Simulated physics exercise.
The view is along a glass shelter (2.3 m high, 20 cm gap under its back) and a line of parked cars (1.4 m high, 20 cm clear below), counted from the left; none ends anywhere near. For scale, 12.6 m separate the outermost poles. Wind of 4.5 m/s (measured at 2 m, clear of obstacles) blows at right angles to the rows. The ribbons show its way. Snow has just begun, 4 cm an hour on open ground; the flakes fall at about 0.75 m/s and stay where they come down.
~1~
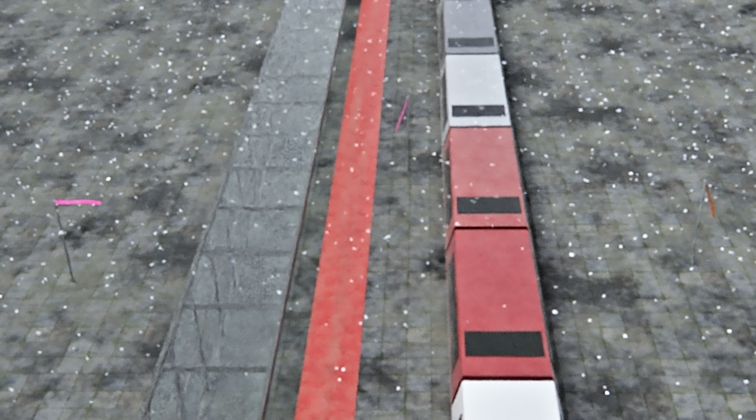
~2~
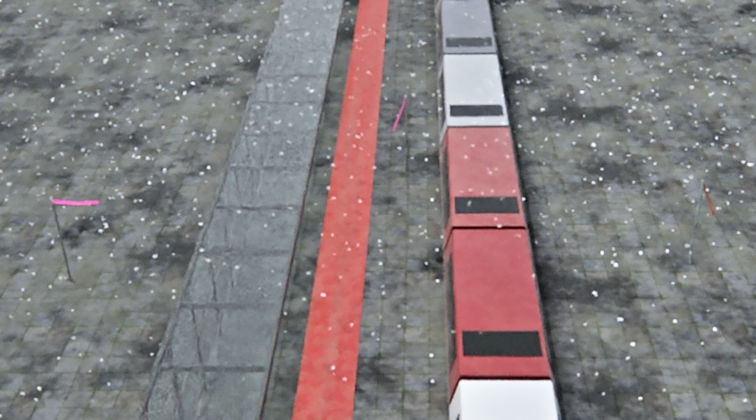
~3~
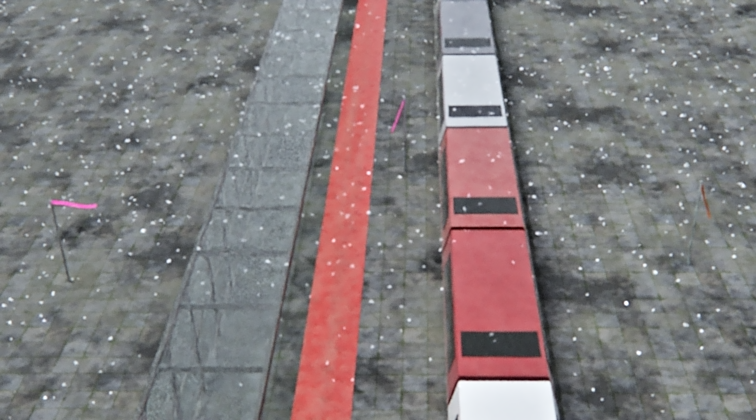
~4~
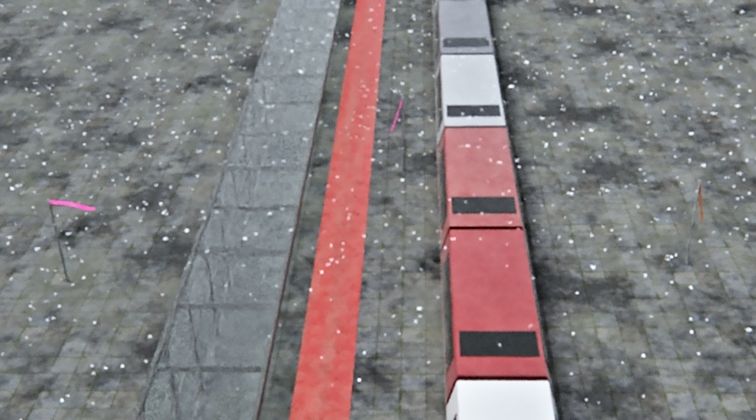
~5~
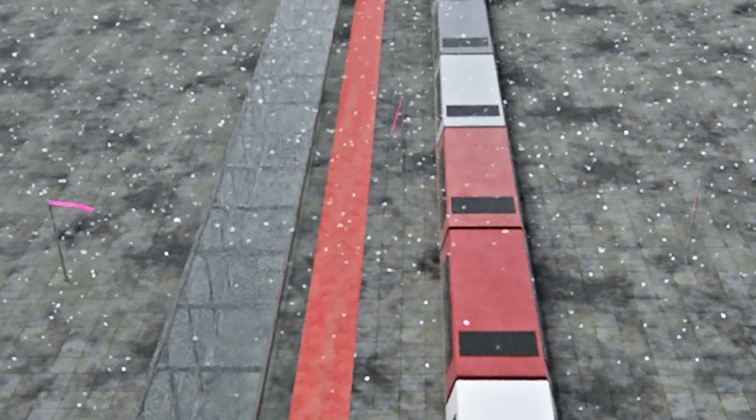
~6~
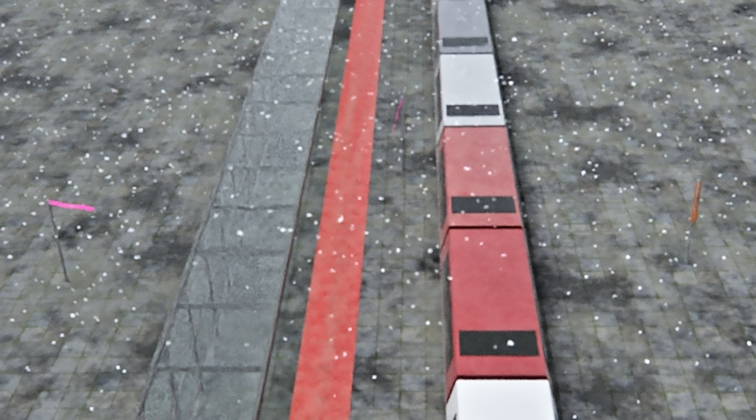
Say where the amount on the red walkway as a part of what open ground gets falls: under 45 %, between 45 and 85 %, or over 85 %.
The amount there is under 45 % of the open one.
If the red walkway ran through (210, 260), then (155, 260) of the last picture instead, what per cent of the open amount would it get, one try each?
In turn about 120 %, 100 %.
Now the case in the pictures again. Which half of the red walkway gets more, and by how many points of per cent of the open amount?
The right one, some 15 points more.
10 minutes on, 2 mm on the red walkway, 7 mm in the open.
30 minutes on, 6 mm on the red walkway, 20 mm in the open.
60 minutes on, 12 mm on the red walkway, 40 mm in the open, so the red walkway has 30 % of the open amount; the left half of it has 24 %, the right half 37 %.
